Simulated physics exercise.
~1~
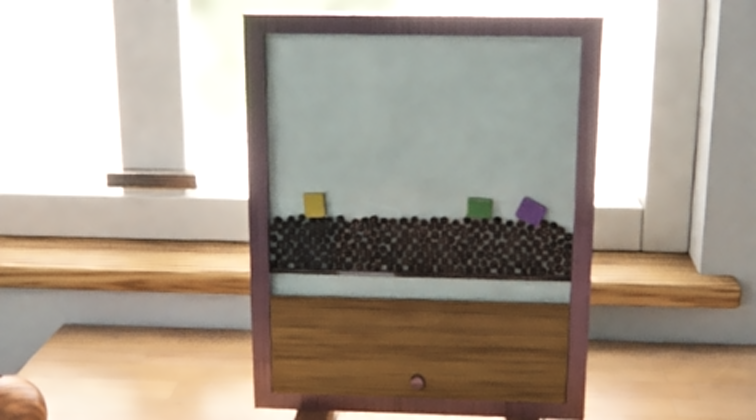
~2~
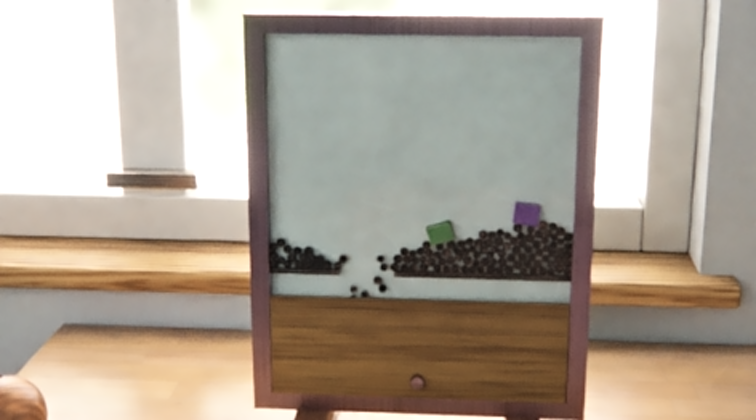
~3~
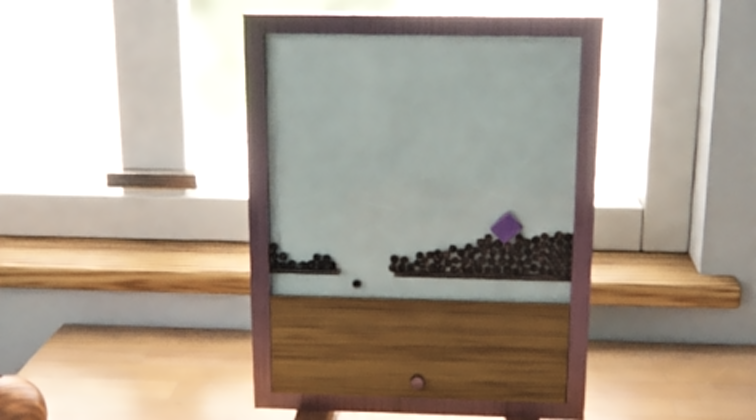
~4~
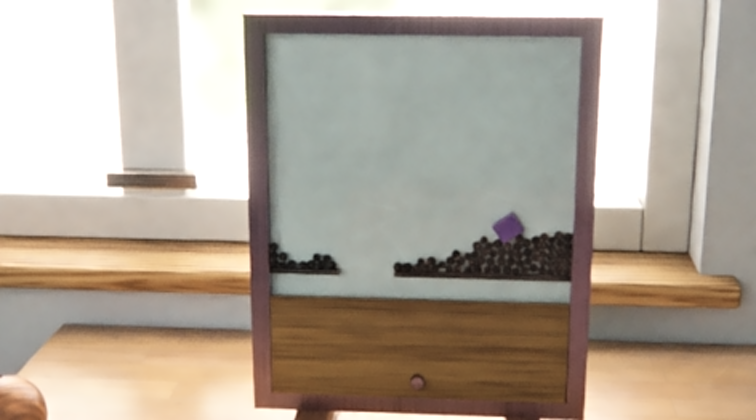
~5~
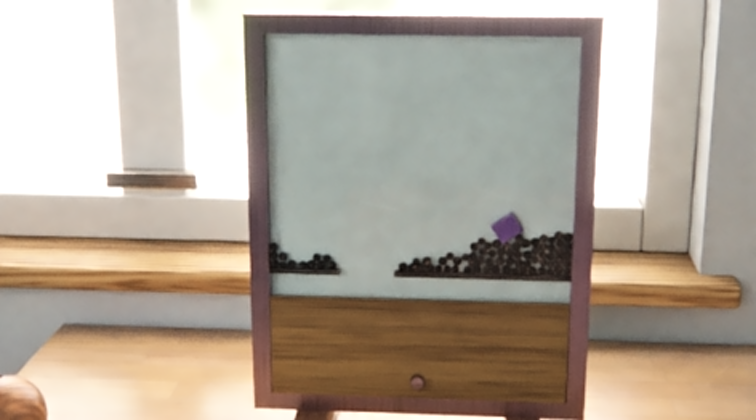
A shallow upright case with a dark frame stands on a wooden table before a bright window, seen from the front by a still camera. Inside, a level layer of black beads carries a yellow block at left, a green block right of centre and a purple block at far right. Beads pour through a gap in the floor left of centre, and the yellow block disappears. The green block slides left and down the slope, then vanishes too. The purple block shifts slightly left and down, ending tilted on the right-hand heap, with a smaller pile at left.
